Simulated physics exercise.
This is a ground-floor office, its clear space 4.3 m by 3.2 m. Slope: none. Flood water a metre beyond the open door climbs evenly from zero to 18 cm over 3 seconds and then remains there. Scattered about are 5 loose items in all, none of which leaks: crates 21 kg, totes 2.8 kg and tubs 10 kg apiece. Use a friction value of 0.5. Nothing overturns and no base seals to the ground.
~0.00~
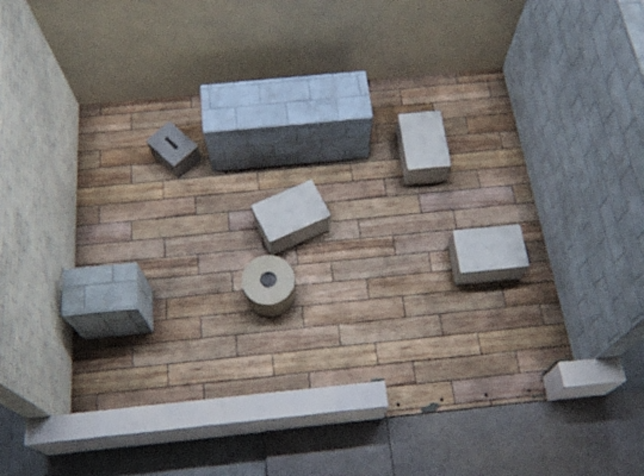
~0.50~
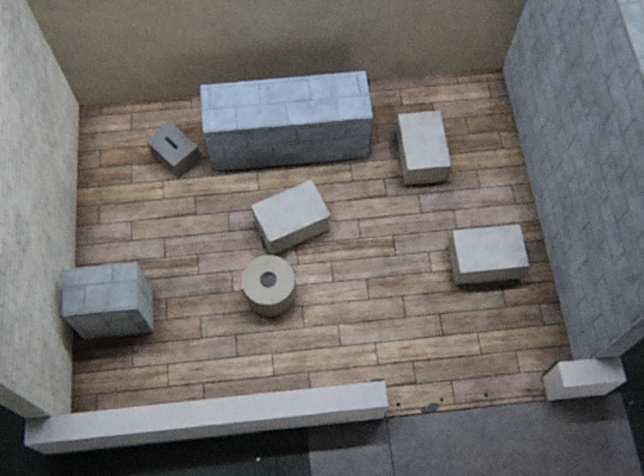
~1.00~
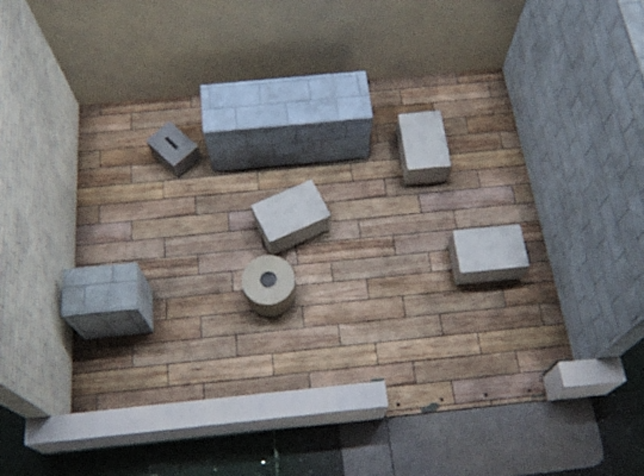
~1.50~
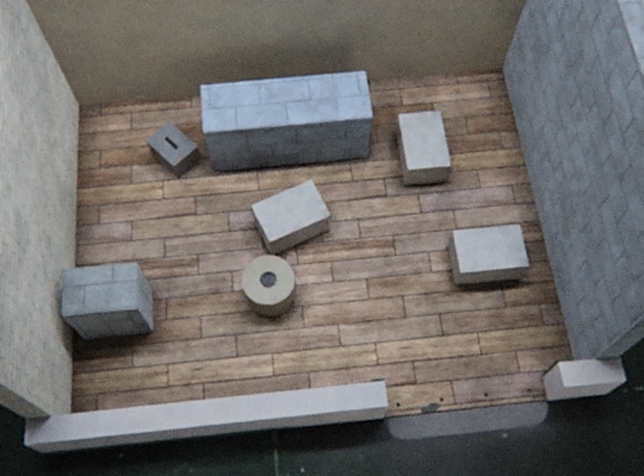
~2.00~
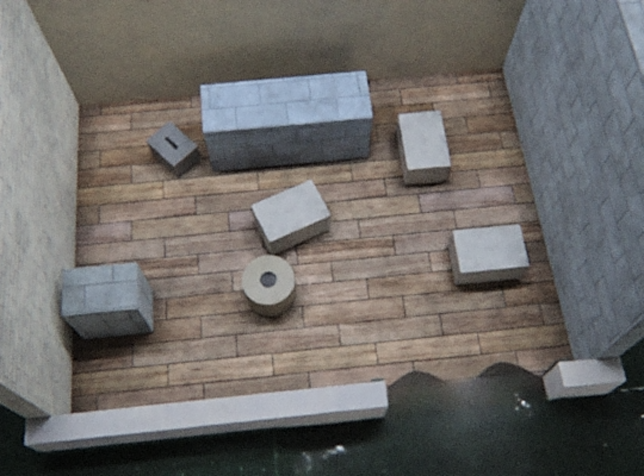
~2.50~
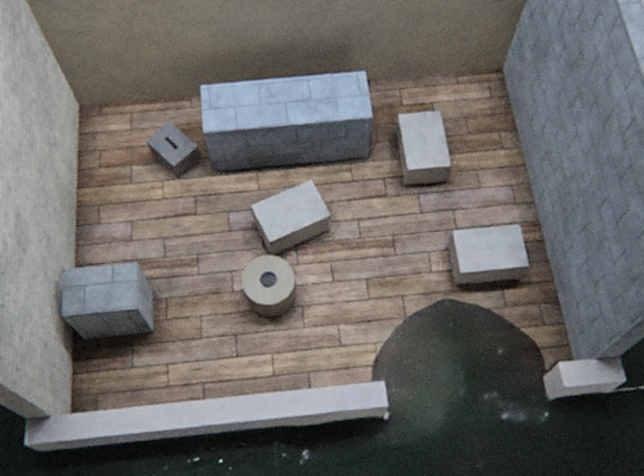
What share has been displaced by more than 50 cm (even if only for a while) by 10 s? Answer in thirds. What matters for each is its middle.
One to two thirds.
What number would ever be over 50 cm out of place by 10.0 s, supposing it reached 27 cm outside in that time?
With that change, 4 of them.
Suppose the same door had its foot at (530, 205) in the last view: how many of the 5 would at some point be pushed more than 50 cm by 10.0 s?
Then the count would be 4.
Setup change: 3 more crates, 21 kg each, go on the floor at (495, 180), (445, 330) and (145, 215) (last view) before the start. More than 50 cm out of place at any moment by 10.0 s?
In order: Above the mark, above the mark, below the mark.
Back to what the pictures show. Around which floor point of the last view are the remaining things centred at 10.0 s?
I'd put it close to (270, 185) in the last view.
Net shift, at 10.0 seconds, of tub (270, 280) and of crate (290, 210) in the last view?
Net displacement, in order: 10 cm; 120 cm.
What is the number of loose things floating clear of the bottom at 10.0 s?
I get 3.
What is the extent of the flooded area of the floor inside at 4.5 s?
About 5.5 m2.
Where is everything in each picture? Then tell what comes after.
In the first picture, a crate at (491, 248), on the bottom; a crate at (291, 210) rests on the ground; water covers 0.0 m2; 0 of 5 have shifted.
In the second picture, a crate at (491, 248) rests on the ground; a crate at (291, 210), on the bottom; 0.0 m2 under water; 0 of 5 have shifted.
In the third picture, a crate at (491, 248), on the bottom; a crate at (291, 210) rests on the ground; water covers 0.0 m2; 0 of 5 have shifted.
In the fourth picture, a crate at (491, 248), on the bottom; a crate at (291, 210), on the bottom; water covers 0.0 m2; 0 of 5 have shifted.
In the fifth picture, a crate at (491, 248) rests on the ground; a crate at (291, 210), on the bottom; water covers 0.1 m2; 0 of 5 have shifted.
In the sixth picture, a crate at (491, 248) rests on the ground; a crate at (291, 210), on the bottom; water covers 0.8 m2; 0 of 5 have shifted.
After 3.5 s 0 of 5 are over 50 cm from their spots; 0 afloat.
After 4.5 s 1 of 5 are over 50 cm from their spots; 0 afloat.
After 7.0 s 1 of 5 are over 50 cm from their spots; 2 afloat.
After 10.0 s 3 of 5 are over 50 cm from their spots, and 3 have been at some point; 3 afloat.
